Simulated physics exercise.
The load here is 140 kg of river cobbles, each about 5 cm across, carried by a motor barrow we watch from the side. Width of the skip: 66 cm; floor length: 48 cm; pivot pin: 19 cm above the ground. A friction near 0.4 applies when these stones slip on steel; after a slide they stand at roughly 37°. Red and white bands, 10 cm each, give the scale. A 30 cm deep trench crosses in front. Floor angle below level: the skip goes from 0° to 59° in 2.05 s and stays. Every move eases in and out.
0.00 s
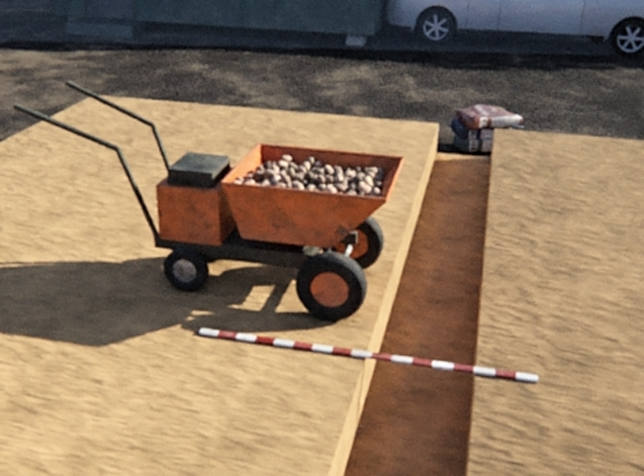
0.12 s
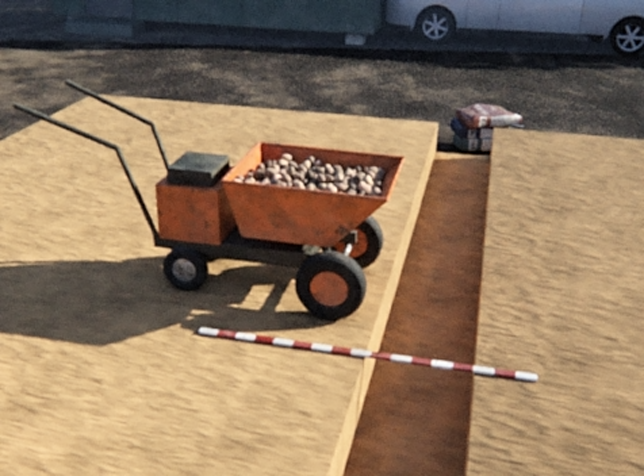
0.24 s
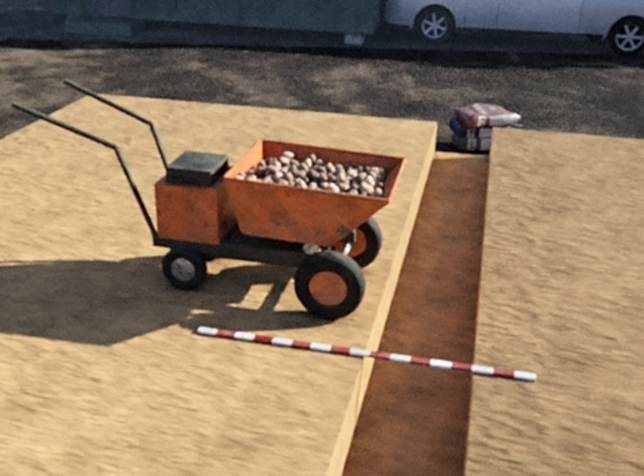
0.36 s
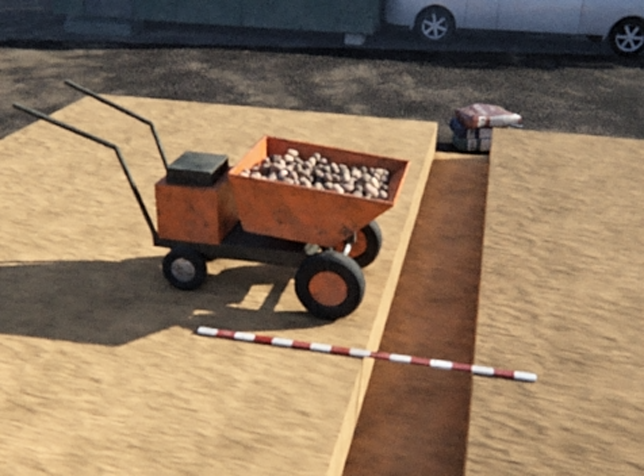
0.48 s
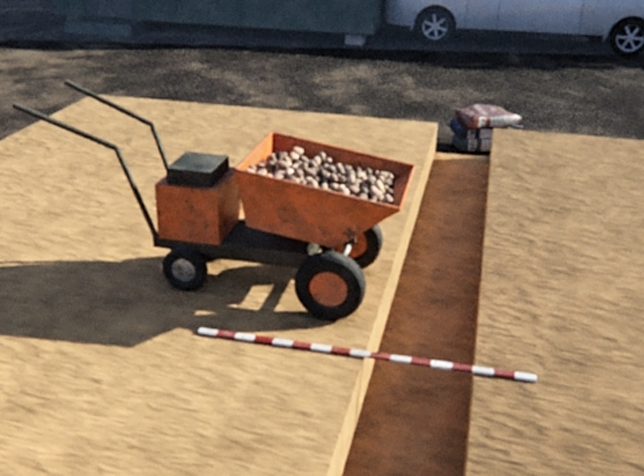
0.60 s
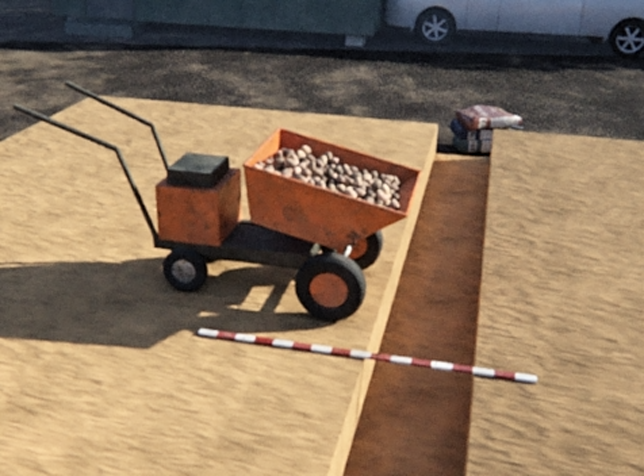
On sandy ground beside a narrow trench, an orange motor barrow full of rounded stones stood still while its skip slowly tilted forward to the right, the stones staying heaped inside.
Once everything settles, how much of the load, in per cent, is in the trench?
Once it settles, about 63 per cent of the load is there.
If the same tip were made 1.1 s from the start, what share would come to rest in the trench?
Roughly 55 per cent would.
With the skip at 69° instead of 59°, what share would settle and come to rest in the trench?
Trench share: Approx. 70%.
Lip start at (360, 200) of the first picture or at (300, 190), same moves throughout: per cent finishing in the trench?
About 80 per cent first, then about 80 per cent.
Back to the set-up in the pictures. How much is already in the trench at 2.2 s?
By then, around 15 percent.
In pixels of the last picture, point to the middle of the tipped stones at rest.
Roughly at (459, 340).
After 1.5 s the floor is at 50°; 100 % in the skip; the foremost stones are at (437, 250).
After 2.2 s the floor is at 59°; 77 % in the skip, 15 % in the trench, 8 % past the trench; the foremost stones are at (519, 318).
After 2.5 s the floor is at 59°; 52 % in the skip, 29 % in the trench, 19 % past the trench; the foremost stones are at (578, 334).
After 4.4 s the floor is at 59°; 16 % in the skip, 63 % in the trench, 21 % past the trench; the foremost stones are at (617, 342).
